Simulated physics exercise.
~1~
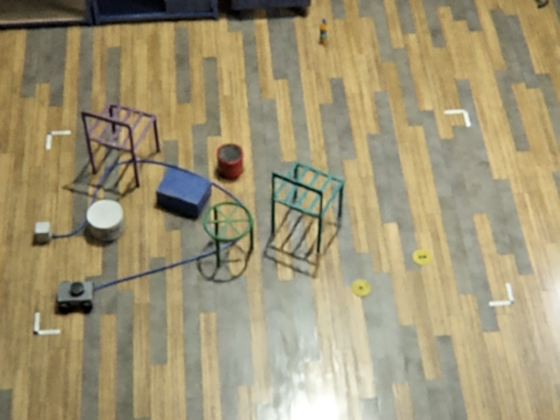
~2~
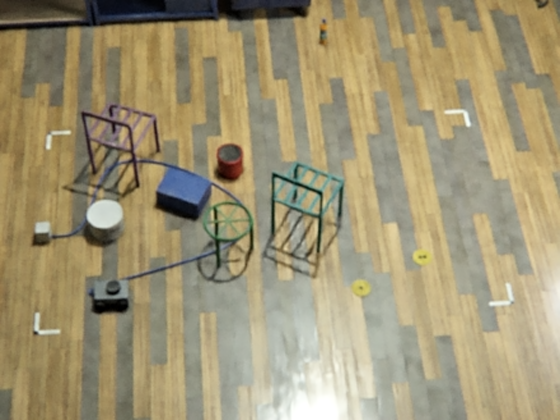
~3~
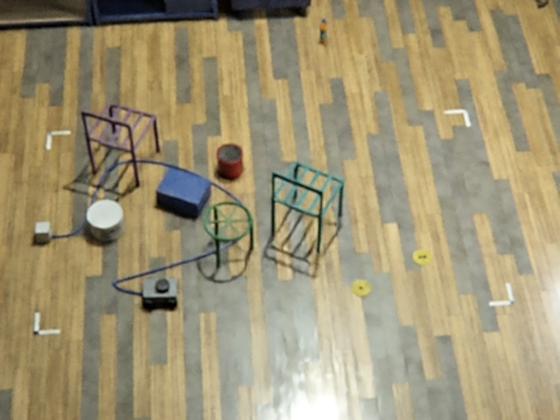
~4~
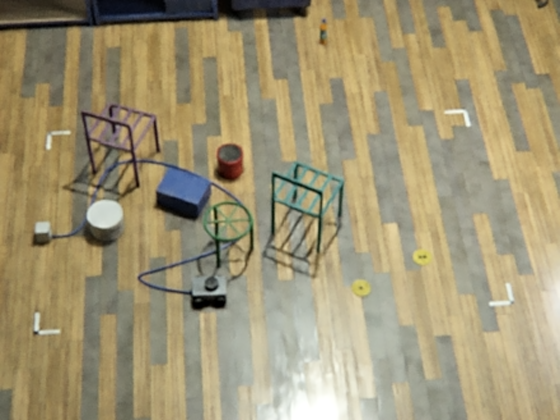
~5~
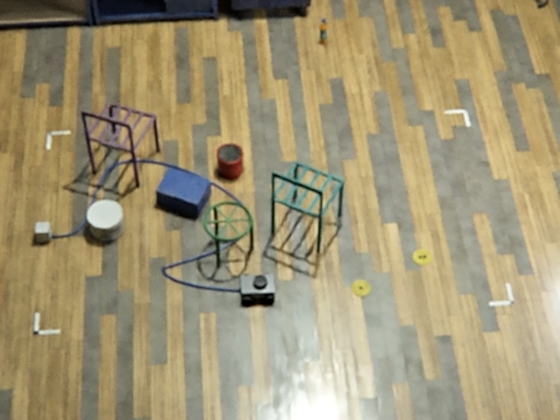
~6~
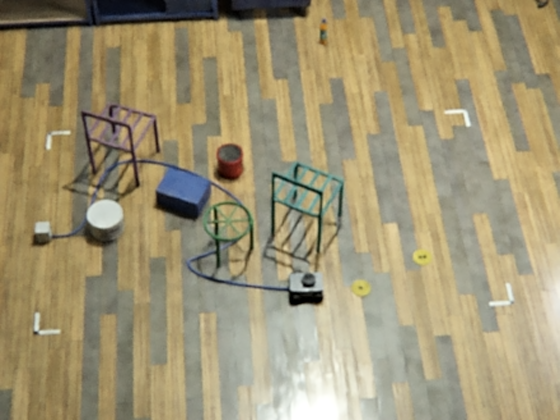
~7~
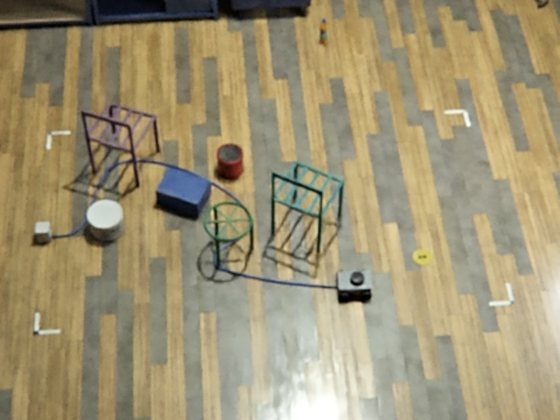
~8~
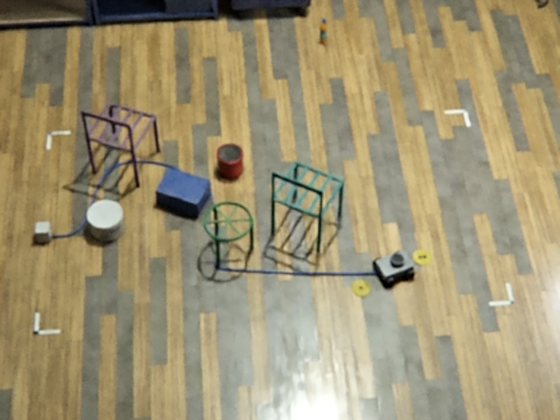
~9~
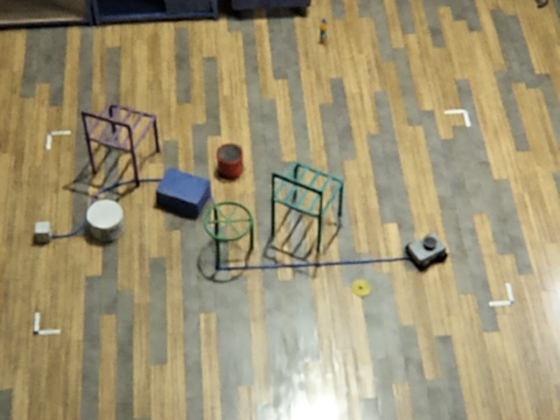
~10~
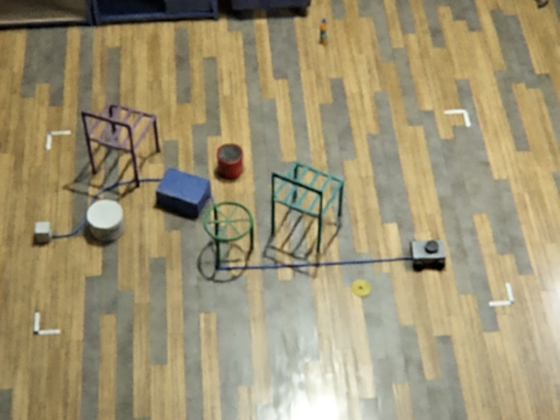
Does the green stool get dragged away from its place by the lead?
No, the green stool stays where it was, with the lead running past its legs as the cart comes to rest on the right.
Small cart trailing a blue lead across a workshop floor, passing below the green stool and stopping at the far yellow mark.
